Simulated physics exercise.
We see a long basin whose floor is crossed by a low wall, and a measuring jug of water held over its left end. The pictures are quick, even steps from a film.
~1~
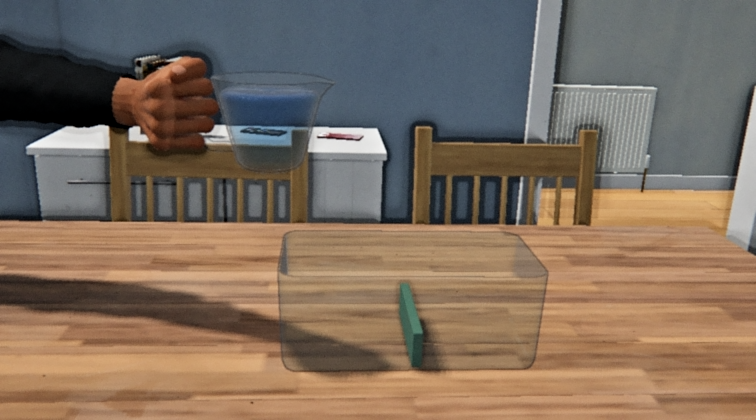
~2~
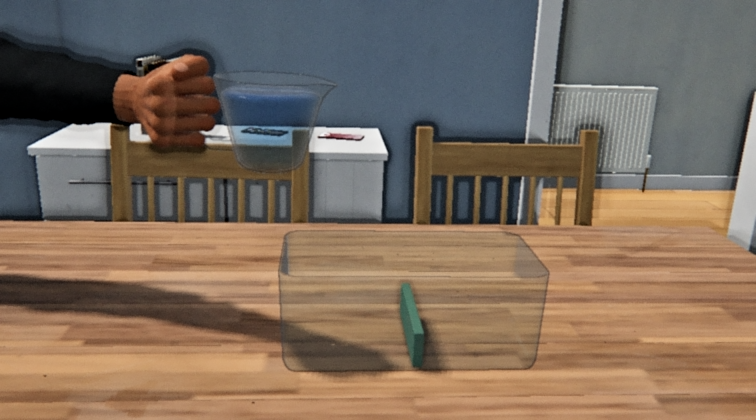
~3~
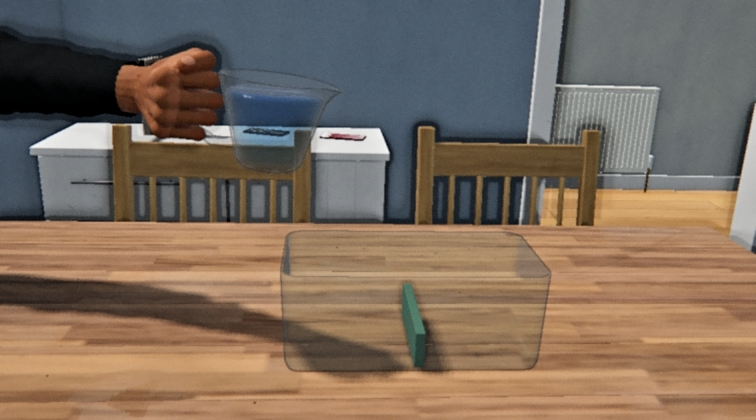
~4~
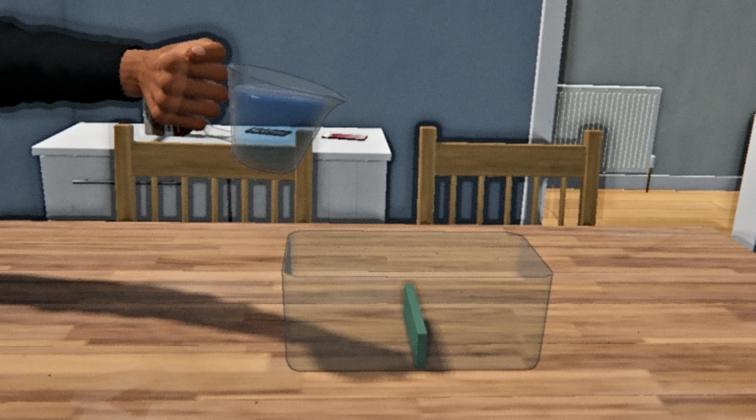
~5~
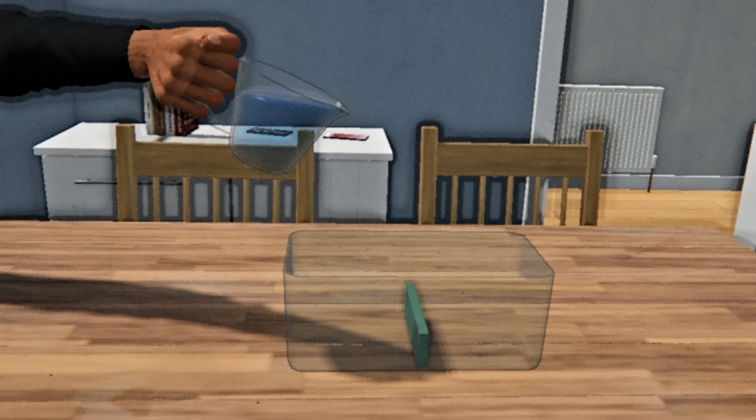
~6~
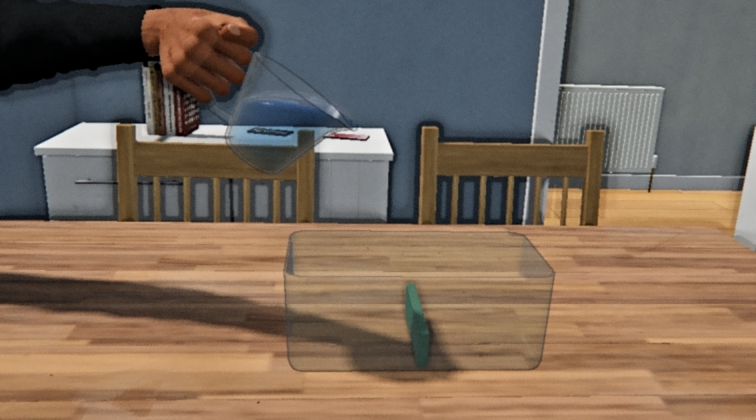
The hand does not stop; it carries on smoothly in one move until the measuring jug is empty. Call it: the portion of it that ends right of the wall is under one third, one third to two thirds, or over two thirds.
Under one third.
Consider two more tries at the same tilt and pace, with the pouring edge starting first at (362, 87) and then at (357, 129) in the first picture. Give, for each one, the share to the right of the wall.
You'd get 25 percent from the first and 15 percent from the second.
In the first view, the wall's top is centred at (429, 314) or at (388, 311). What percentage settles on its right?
Roughly 10 % and then 30 %.
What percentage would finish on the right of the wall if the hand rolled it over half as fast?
Around 10 percent.
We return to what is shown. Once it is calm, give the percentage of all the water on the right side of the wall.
About 10 per cent.
A moment on, the measuring jug is tipped right over and 25 per cent is still to pour, 41 is left of the wall and 1 right of it.
Next, the measuring jug is tipped right over and 1 per cent is still to pour, 87 is left of the wall and 2 right of it.
Then the measuring jug is tipped right over and 0 per cent is still to pour, 86 is left of the wall and 7 right of it.
Later the measuring jug is tipped right over and 0 per cent is still to pour, 86 is left of the wall and 8 right of it.
In the end 86 per cent lies left of the wall, 8 right of it and 6 outside.
